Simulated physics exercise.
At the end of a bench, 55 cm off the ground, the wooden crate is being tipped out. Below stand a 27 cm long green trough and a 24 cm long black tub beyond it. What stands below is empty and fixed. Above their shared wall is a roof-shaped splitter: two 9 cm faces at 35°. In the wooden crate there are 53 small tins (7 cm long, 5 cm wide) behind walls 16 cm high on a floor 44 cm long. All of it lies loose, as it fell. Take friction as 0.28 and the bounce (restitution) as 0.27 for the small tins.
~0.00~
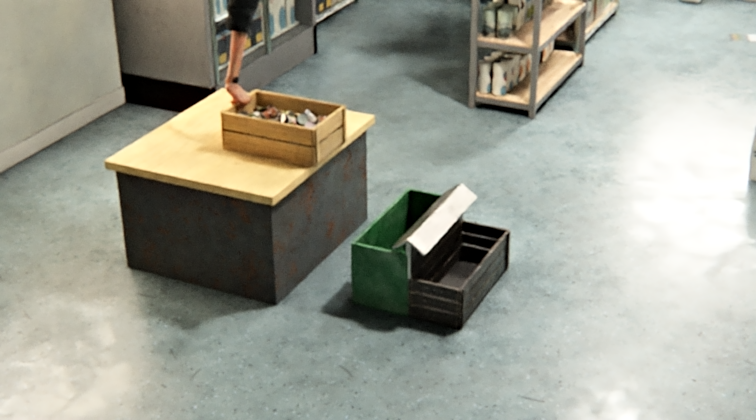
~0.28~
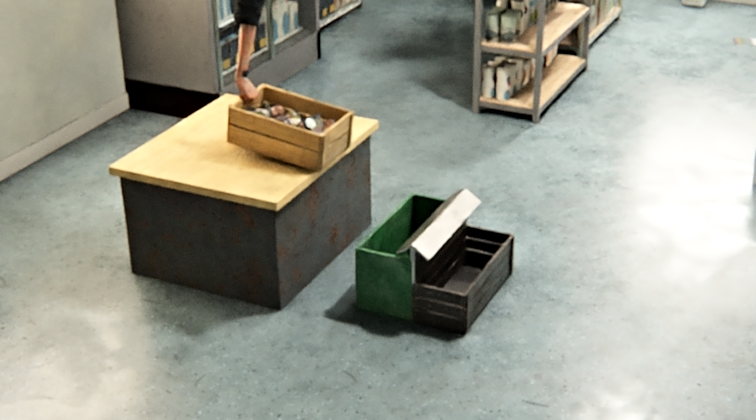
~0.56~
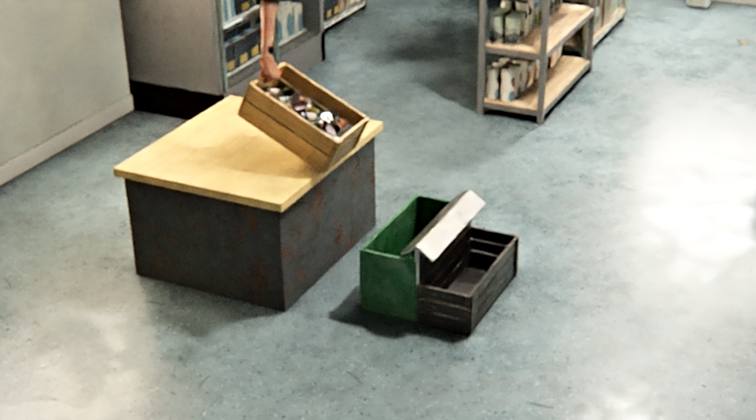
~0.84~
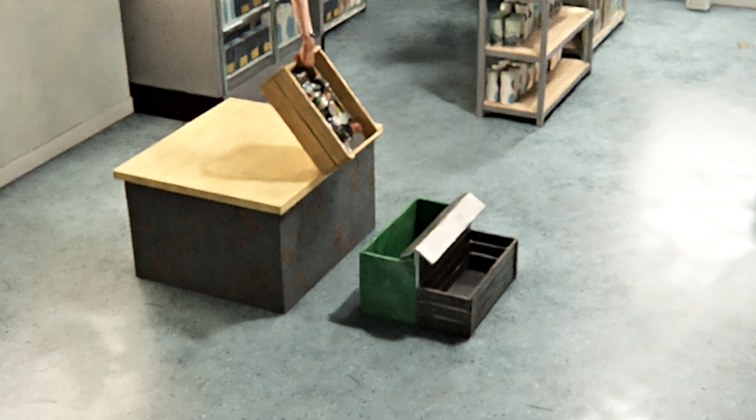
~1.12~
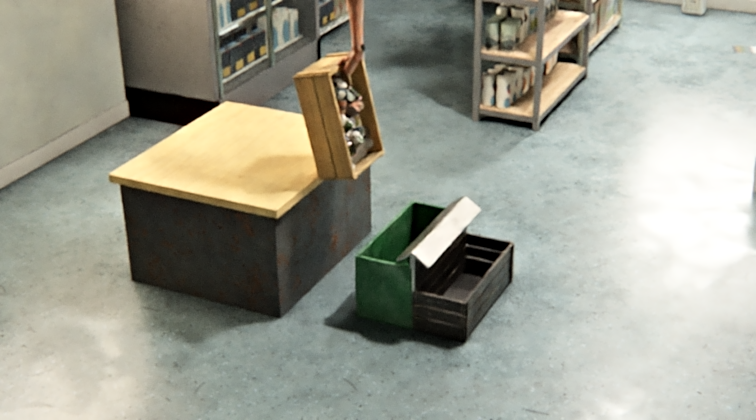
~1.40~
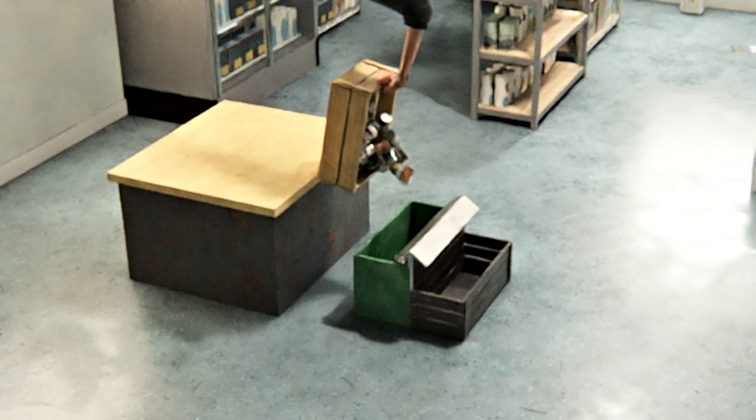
A bare arm with a dark sleeve reaches in from the top of a library-like room with a grey-blue floor and shelves, seen from above. A wooden crate of small tins sits on a pale-topped bench at left, with a green trough and black tub below, a light splitter between them. The arm tilts the crate rightward past upright over the bench's end, and several tins tumble out, while the view shifts slightly.
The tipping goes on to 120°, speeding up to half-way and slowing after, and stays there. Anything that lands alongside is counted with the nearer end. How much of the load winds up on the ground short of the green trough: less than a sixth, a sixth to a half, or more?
In the end under a sixth of them are on the ground short of the green trough.
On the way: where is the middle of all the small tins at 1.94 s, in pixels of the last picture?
At about (404, 273).
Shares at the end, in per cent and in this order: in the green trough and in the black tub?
About 100 and 0 per cent.
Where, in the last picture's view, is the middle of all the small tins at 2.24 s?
At about (413, 281).
After 1.53 s, tilt 109°; 31 still in the wooden crate, 5 in the green trough and 17 in the air.
After 1.70 s, tilt 117°; 16 still in the wooden crate, 23 in the green trough and 14 in the air.
After 1.94 s, tilt 120°; 2 still in the wooden crate, 39 in the green trough, 1 on the ground short of the green trough and 11 in the air.
Final count (at 2.24 s), 52 in the green trough and 1 on the ground short of the green trough. Asked share, 1 of 53, 2 per cent.
